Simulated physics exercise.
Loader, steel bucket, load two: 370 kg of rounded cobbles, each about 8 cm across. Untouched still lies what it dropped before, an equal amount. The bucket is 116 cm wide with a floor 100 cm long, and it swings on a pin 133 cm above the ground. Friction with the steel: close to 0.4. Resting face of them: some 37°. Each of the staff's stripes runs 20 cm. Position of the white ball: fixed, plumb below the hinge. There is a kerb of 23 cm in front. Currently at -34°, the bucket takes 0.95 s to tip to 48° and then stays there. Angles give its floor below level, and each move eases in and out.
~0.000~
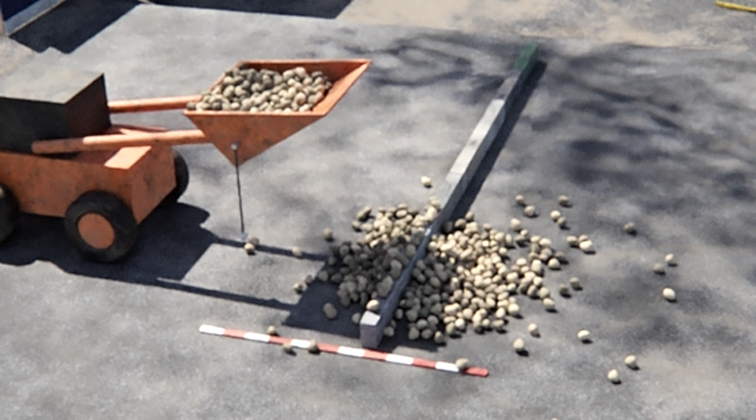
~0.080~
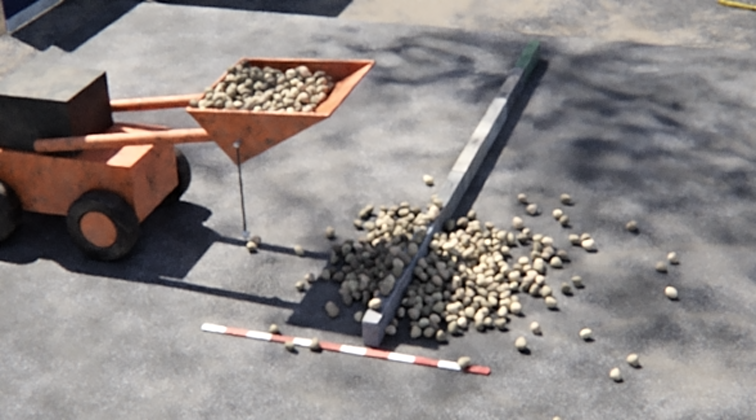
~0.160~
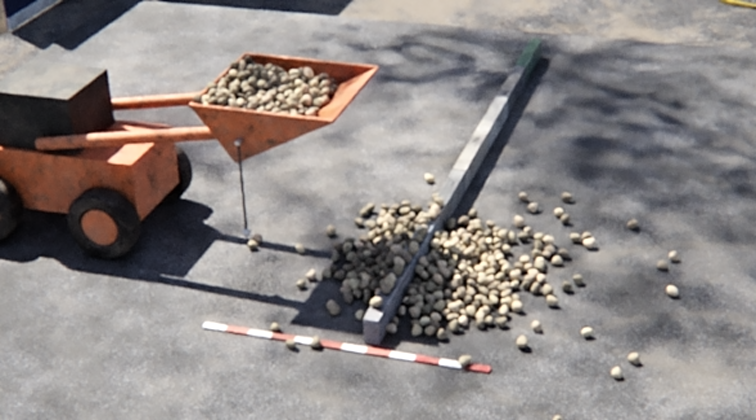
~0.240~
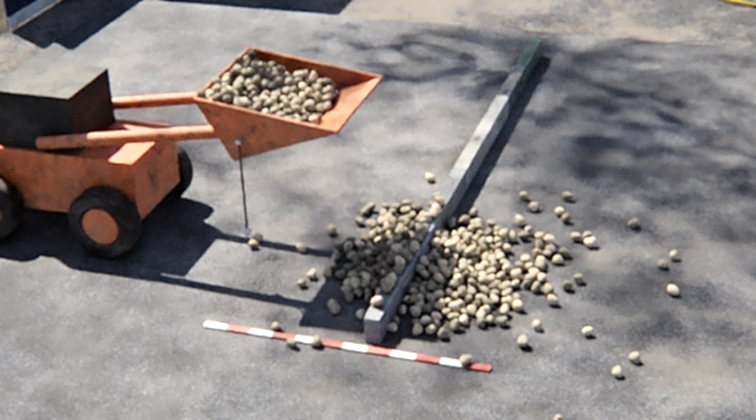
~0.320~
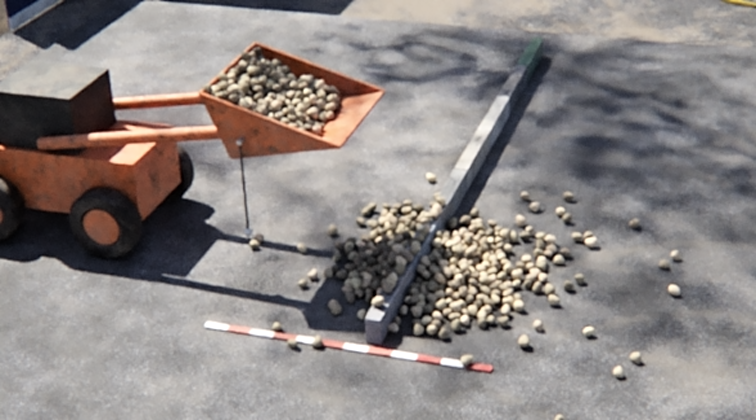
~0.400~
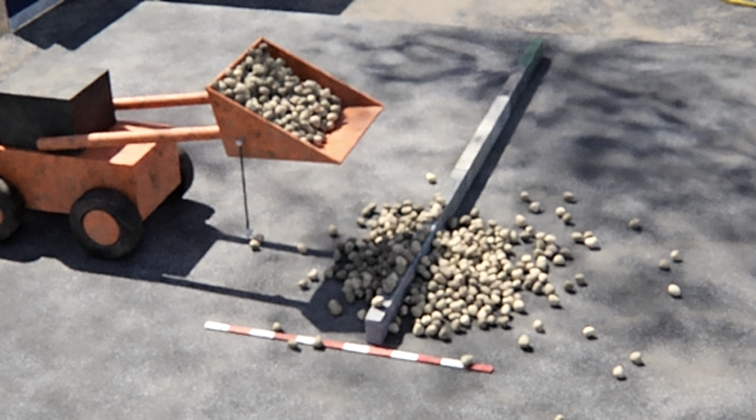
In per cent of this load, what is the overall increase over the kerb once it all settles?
1 out of 100, about.
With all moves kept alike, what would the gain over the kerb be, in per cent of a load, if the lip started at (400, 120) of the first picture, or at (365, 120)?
Case one about 75 %, case two about 15 %.
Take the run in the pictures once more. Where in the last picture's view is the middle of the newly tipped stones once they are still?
(359, 250).
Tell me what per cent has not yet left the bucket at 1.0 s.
About 55 per cent is held.
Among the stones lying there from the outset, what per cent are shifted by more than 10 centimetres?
Around 5 in a hundred.
After 0.7 s the floor is at 35°; in per cent of one load, 100 in the bucket, 46 on this side of the kerb, 55 over the kerb; the foremost stones are at (634, 310).
After 1.0 s the floor is at 48°; in per cent of one load, 54 in the bucket, 92 on this side of the kerb, 55 over the kerb; the foremost stones are at (634, 310).
After 1.4 s the floor is at 48°; in per cent of one load, 1 in the bucket, 145 on this side of the kerb, 55 over the kerb; the foremost stones are at (634, 310).
After 4.0 s the floor is at 48°; in per cent of one load, 0 in the bucket, 145 on this side of the kerb, 56 over the kerb; the foremost stones are at (634, 310). Net gain over the kerb, 1.
